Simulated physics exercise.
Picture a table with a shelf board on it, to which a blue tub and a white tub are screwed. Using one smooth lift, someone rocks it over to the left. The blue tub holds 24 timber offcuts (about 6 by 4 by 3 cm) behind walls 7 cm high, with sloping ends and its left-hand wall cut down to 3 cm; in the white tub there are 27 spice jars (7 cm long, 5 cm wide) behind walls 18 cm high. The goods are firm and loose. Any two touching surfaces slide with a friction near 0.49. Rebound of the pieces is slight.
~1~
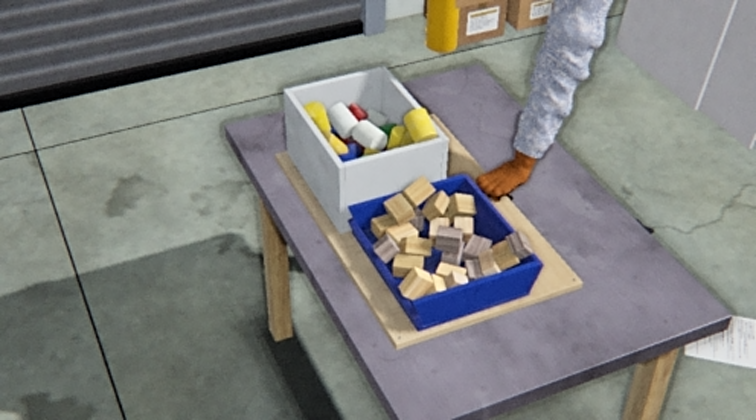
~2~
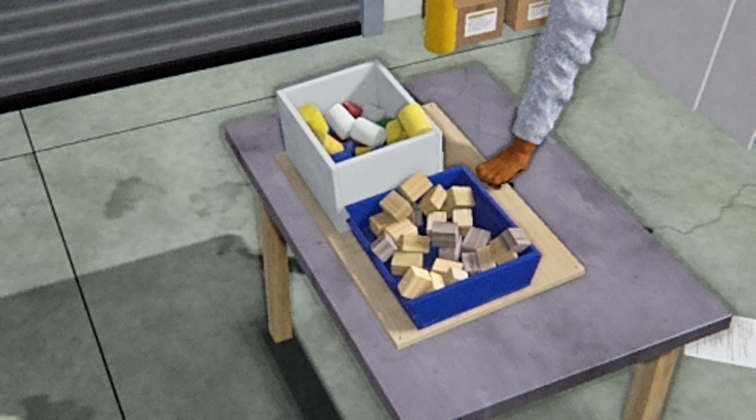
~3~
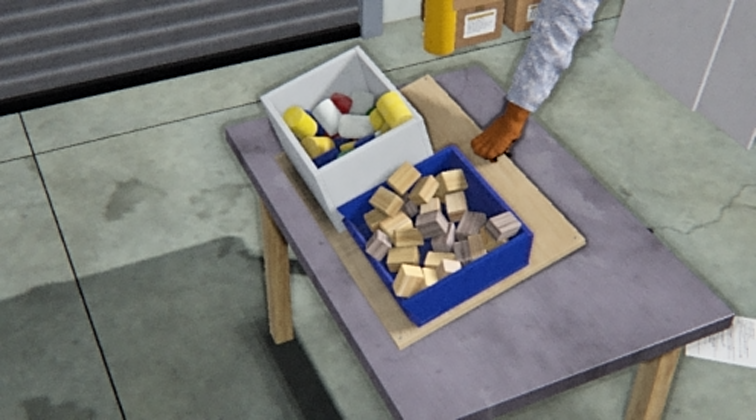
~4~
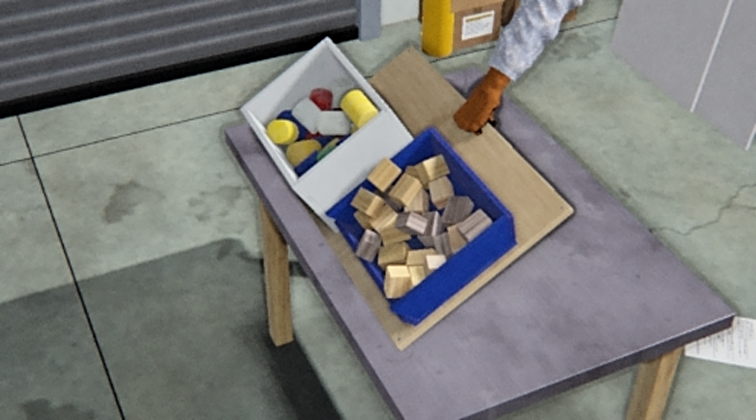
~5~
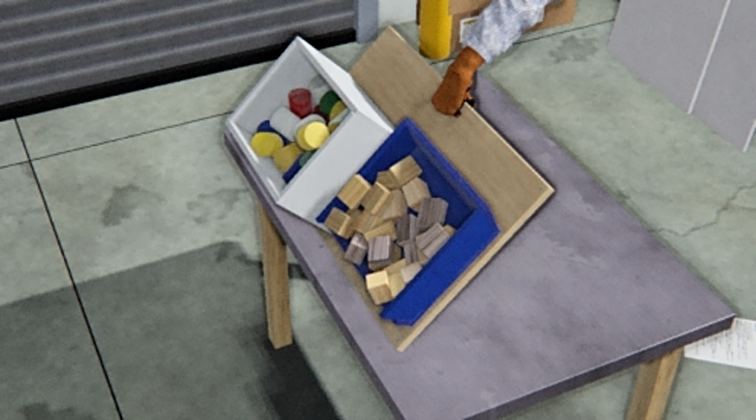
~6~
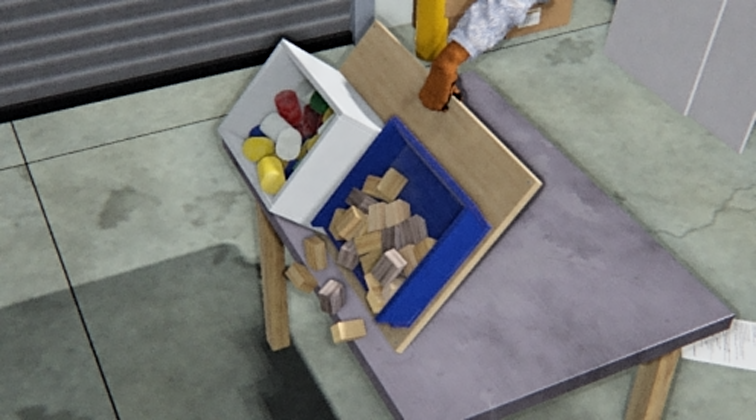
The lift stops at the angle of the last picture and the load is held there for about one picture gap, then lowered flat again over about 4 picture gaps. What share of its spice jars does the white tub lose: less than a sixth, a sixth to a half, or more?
Losses: Under one part in six.
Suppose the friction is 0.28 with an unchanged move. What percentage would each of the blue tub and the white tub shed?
Blue tub 20, white tub 0 per cent.
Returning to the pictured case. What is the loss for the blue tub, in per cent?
Blue tub - about 30 per cent.
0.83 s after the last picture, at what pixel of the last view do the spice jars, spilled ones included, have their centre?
Their middle is at about (358, 173).
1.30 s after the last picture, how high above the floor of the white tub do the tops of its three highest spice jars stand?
13 cm or thereabouts.
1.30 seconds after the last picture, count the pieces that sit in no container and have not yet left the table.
Near 1, give or take.
Then, 0.21 s after the last picture, tilt 49°; 6 of 24 out of the blue tub and 0 of 27 out of the white tub.
Then, 0.47 s after the last picture, tilt 22°; 7 of 24 out of the blue tub and 0 of 27 out of the white tub.
Then, 0.83 s after the last picture, tilt 0°; 7 of 24 out of the blue tub and 0 of 27 out of the white tub.
Outcome (1.30 s after the last picture), 7 of 24 out of the blue tub and 0 of 27 out of the white tub. Asked share, 0 of 27, 0 per cent.
